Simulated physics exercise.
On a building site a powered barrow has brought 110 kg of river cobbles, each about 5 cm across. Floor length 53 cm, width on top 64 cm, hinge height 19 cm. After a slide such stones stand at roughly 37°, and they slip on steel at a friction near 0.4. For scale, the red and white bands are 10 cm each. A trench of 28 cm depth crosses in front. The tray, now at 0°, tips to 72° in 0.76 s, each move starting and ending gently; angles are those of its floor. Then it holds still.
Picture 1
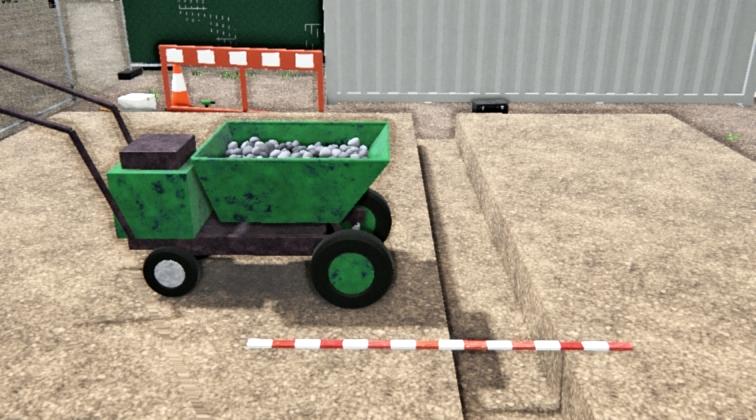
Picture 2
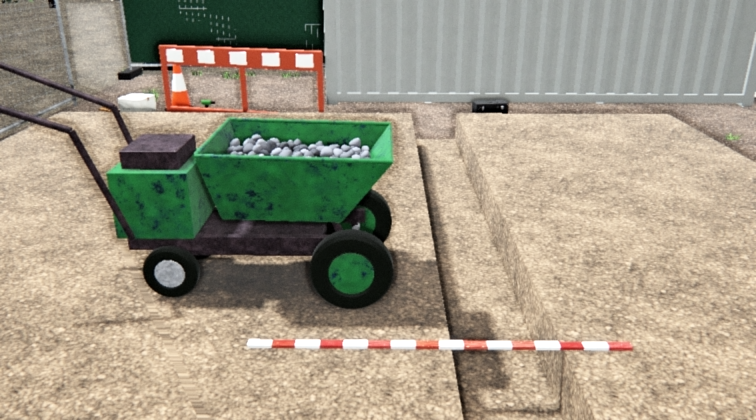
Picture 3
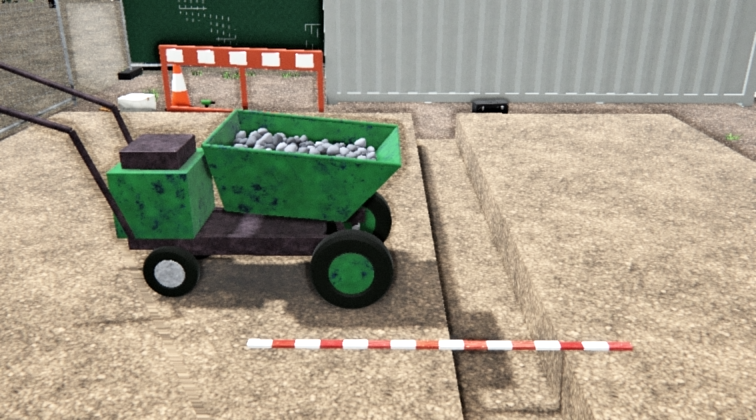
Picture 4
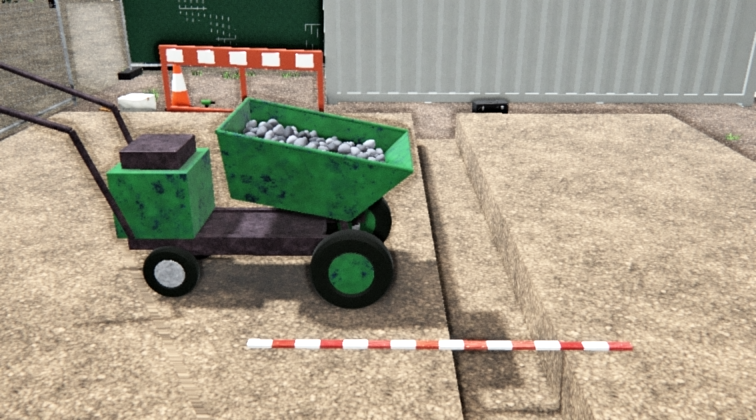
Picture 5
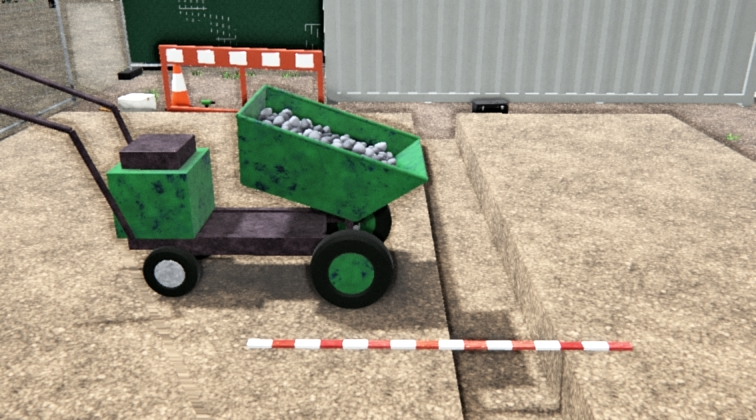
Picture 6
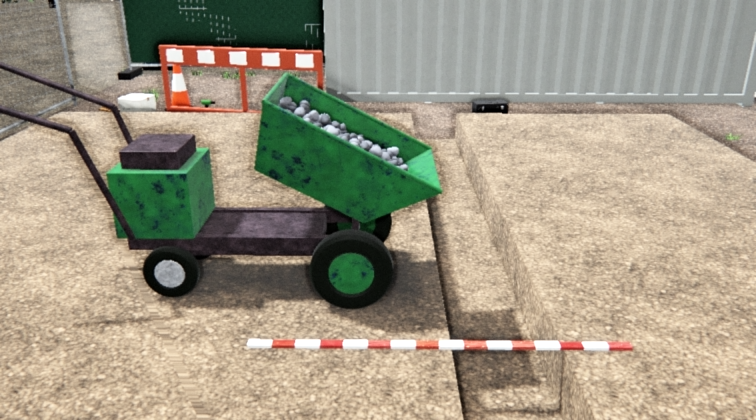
A green powered barrow loaded with grey stones raising the back of its tray, tilting it steadily rightward beside a narrow trench.
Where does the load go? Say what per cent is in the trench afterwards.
Some 83 per cent of it.
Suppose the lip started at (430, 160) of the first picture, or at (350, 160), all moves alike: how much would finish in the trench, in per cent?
About 40 and 100 per cent.
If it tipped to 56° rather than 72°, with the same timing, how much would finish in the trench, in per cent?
In that case some 45 per cent.
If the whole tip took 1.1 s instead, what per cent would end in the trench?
It would be near 90 per cent.
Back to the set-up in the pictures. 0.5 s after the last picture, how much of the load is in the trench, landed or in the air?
Some 30 per cent.
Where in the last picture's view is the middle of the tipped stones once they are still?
Near (503, 315).
Then, 0.2 s after the last picture the floor is at 61°, 100 % in the tray; the foremost stones are at (454, 216).
Then, 0.5 s after the last picture the floor is at 72°, 69 % in the tray, 30 % in the trench, 1 % past the trench; the foremost stones are at (541, 285).
Then, 0.9 s after the last picture the floor is at 72°, 22 % in the tray, 61 % in the trench, 16 % past the trench; the foremost stones are at (658, 274).
Then, 2.8 s after the last picture the floor is at 72°, 0 % in the tray, 83 % in the trench, 17 % past the trench; the foremost stones are past the picture's edge.
